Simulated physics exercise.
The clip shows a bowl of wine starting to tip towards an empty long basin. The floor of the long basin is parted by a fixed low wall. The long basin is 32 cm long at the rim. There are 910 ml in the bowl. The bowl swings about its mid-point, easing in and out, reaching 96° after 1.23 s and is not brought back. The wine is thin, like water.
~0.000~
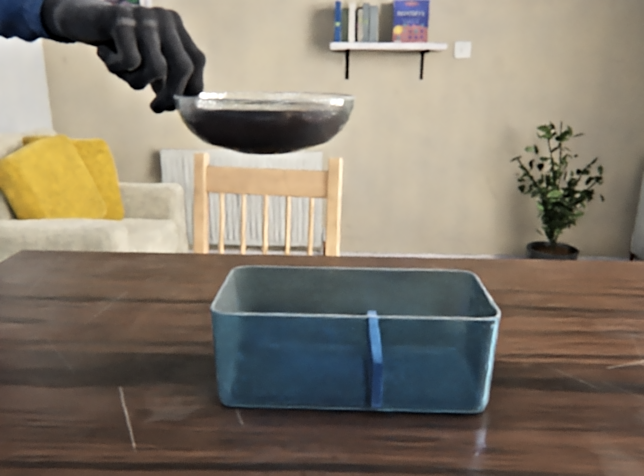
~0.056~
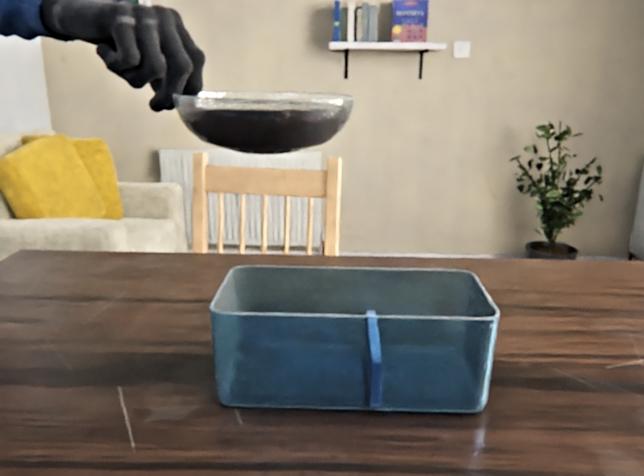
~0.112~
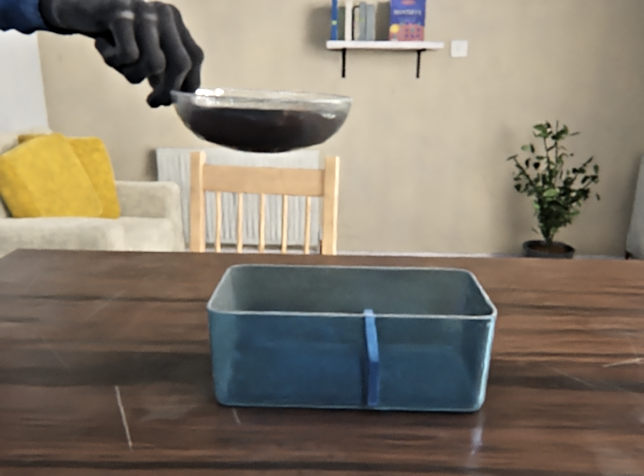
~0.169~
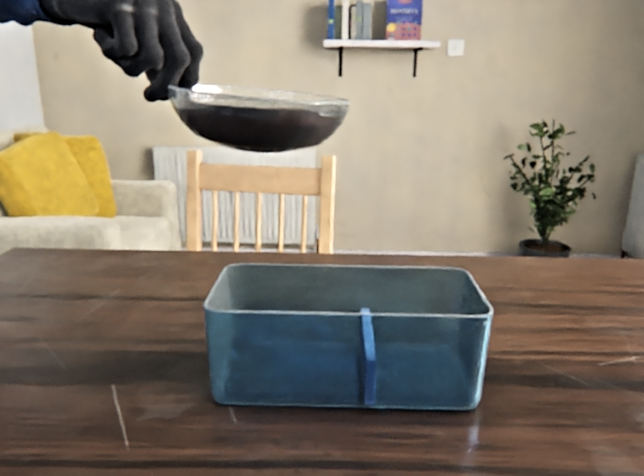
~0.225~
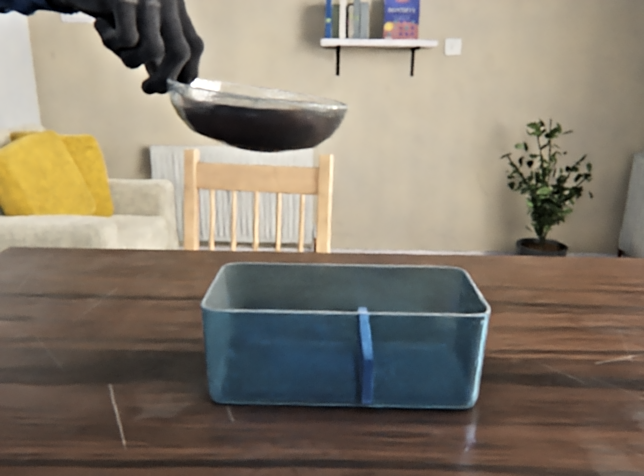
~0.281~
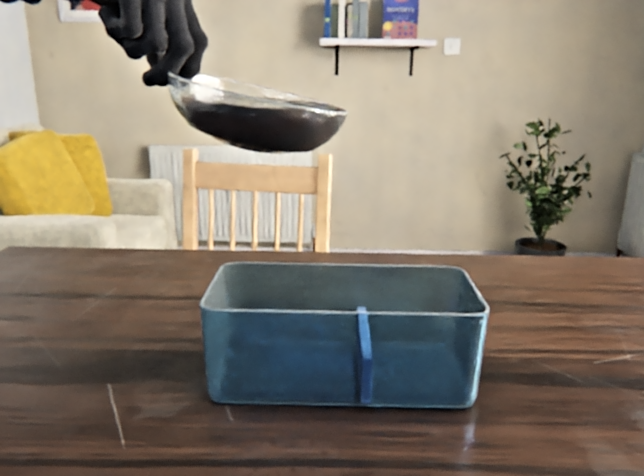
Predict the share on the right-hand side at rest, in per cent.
The far part has some 76 per cent.
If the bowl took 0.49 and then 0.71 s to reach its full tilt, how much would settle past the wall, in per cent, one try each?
First 60, then 60 per cent.
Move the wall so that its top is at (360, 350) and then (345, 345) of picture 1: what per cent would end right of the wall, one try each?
First 75, then 85 per cent.
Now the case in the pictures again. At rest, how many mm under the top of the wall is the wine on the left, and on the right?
Some 50 mm on the left and 18 mm on the right.
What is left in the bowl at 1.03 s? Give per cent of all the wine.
Near 1 in a hundred.
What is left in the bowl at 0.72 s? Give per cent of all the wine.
Some 26 per cent.
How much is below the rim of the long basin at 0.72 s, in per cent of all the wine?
About 26 per cent.
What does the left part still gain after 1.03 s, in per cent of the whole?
Some 5 per cent.
After 0.72 s the tilt is 60° and 25 per cent is still to pour, 2 is left of the wall and 24 right of it.
After 1.03 s the tilt is 90° and 1 per cent is still to pour, 14 is left of the wall and 76 right of it.
After 1.37 s the tilt is 96° and 0 per cent is still to pour, 19 is left of the wall and 76 right of it.
After 1.73 s the tilt is 96° and 0 per cent is still to pour, 19 is left of the wall and 76 right of it.
In the end 19 per cent lies left of the wall, 76 right of it and 4 outside.
